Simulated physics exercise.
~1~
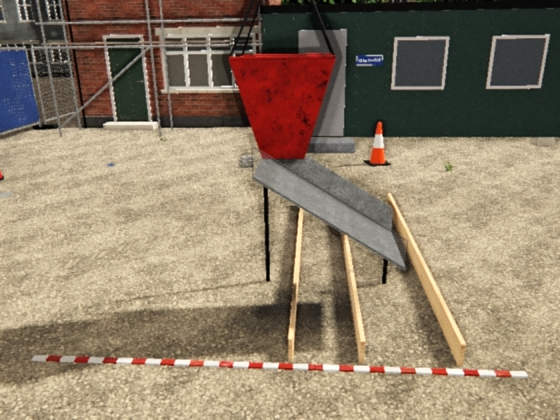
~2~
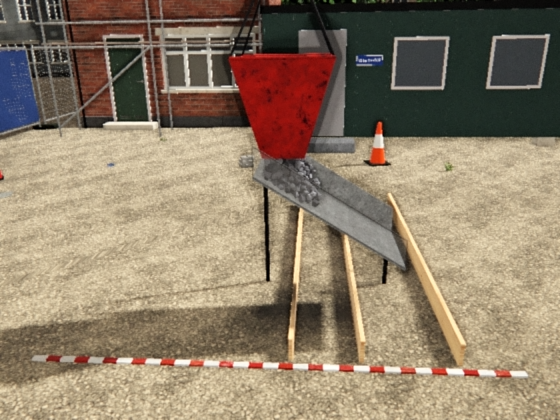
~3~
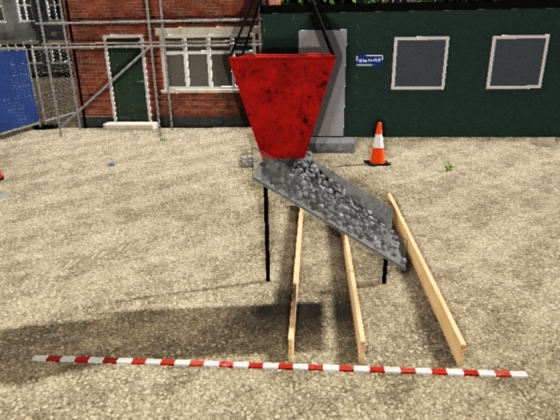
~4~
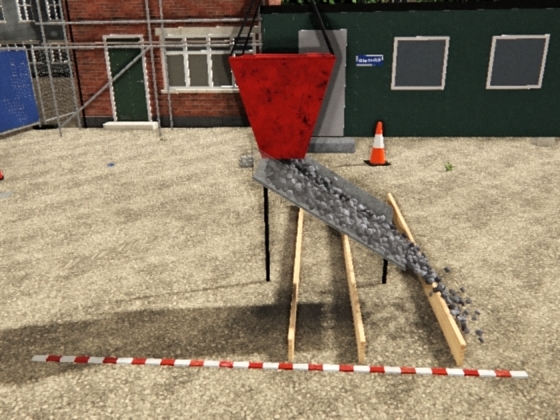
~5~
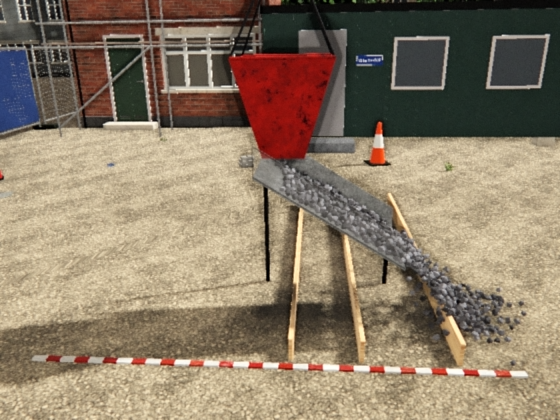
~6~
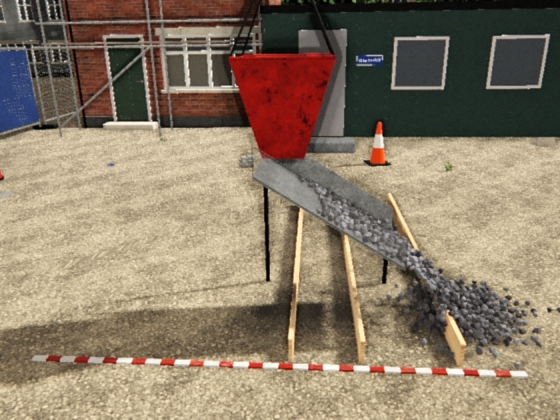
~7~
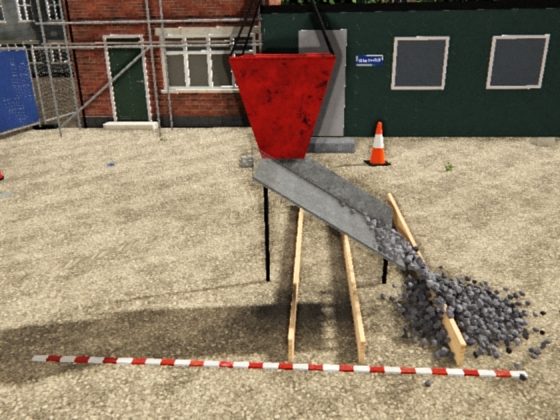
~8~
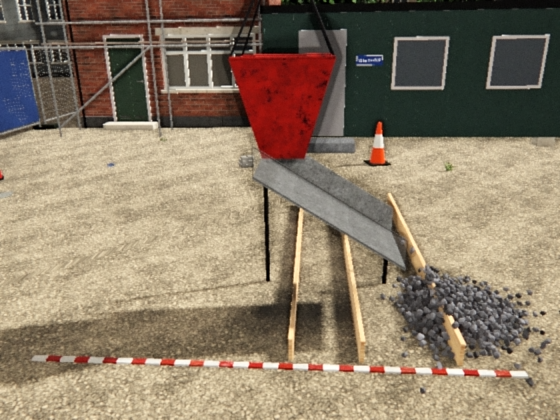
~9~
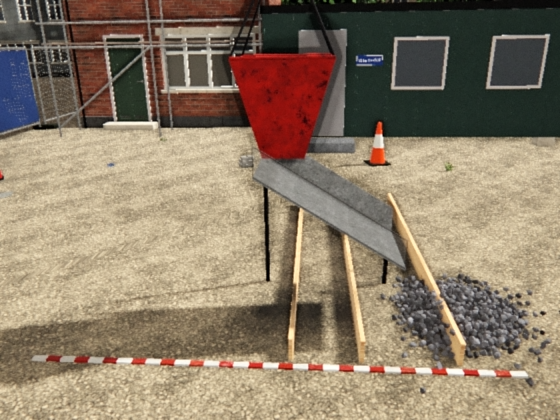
A sandy building yard is seen from a fixed, slightly raised view, with a red-brick building and scaffolding at the left and a green hoarding behind. A red skip hangs above a grey sloping chute on thin black legs, with three wooden planks below, a red-and-white staff in front and an orange cone behind. Dark grey stones drop from the skip and spread down the chute towards the right. They pour off its lower end and over the right-hand plank, piling up around it. The chute empties, leaving a low heap mostly right of the planks and none in the left bay.
